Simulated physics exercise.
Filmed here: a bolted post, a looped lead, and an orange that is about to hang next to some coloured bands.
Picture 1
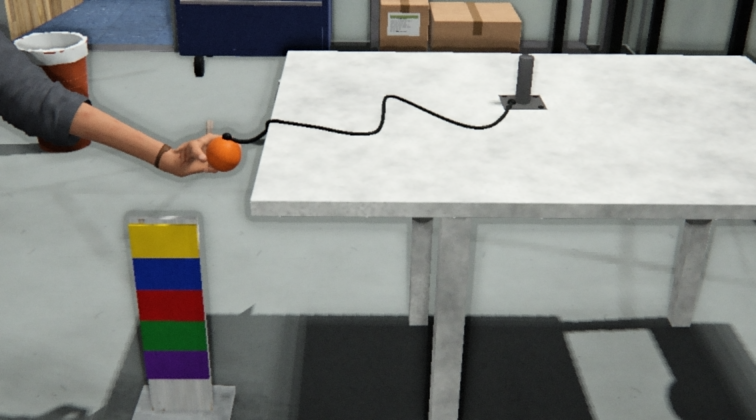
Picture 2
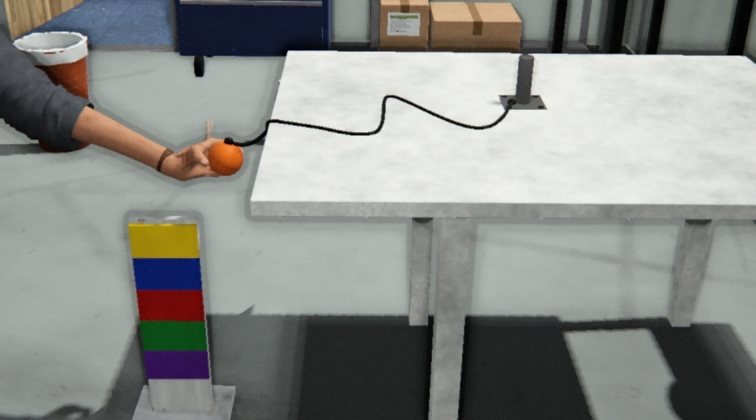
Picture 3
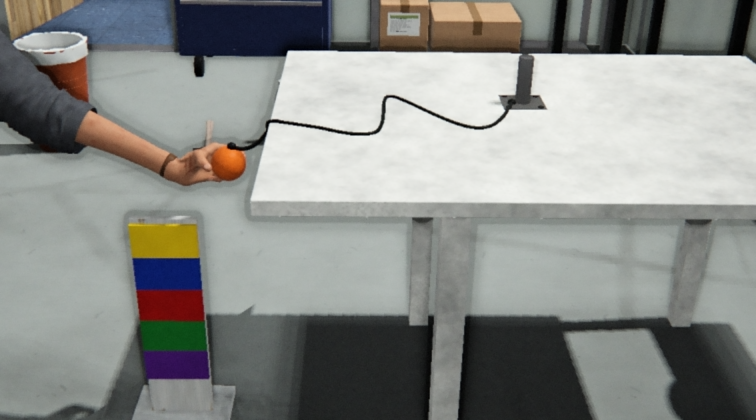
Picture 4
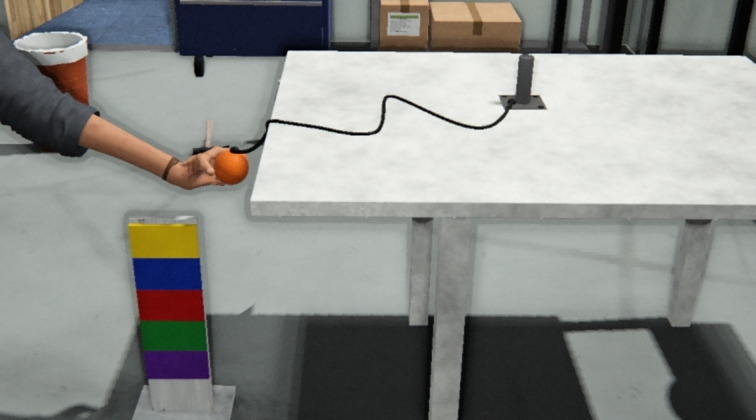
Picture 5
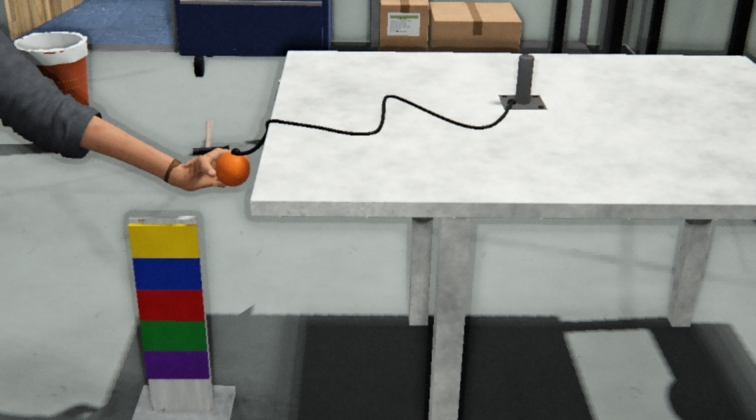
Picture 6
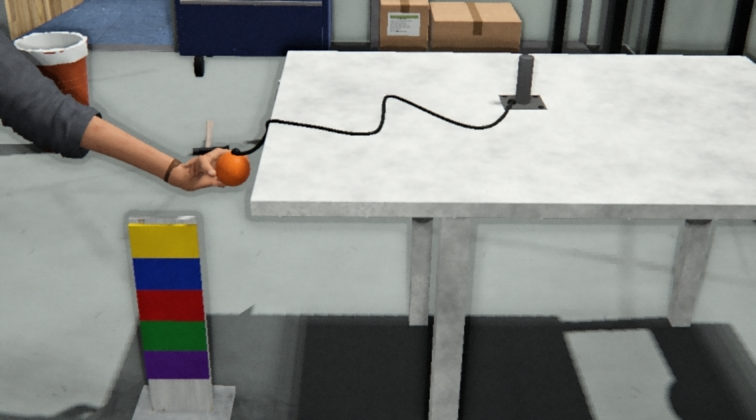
A hand held an orange ball tied to a black cord beside a pale table, above a post with coloured bands, and lowered it slightly, drifting a little to the right, then kept it nearly still.
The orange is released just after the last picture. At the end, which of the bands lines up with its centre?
The band that lines up is green.
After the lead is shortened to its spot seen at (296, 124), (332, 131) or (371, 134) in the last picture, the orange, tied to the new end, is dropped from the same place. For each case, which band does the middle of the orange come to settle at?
Try by try, the answer is blue; yellow; none, it hangs higher.
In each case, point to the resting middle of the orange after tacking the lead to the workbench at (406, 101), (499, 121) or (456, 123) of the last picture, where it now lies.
Those spots come out as (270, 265), (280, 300) and (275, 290).
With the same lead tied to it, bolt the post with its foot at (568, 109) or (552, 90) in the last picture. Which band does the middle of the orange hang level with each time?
Case by case: Red, then red.
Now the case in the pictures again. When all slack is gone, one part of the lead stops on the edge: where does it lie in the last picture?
You'll find it close to (384, 109).
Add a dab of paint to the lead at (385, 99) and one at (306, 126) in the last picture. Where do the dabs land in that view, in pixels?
First: (298, 115). Second: (278, 245).
Soon after, orange near (260, 333); level with green.
After that, orange near (296, 329); level with green.
In the end, orange near (282, 332); level with green. At green.
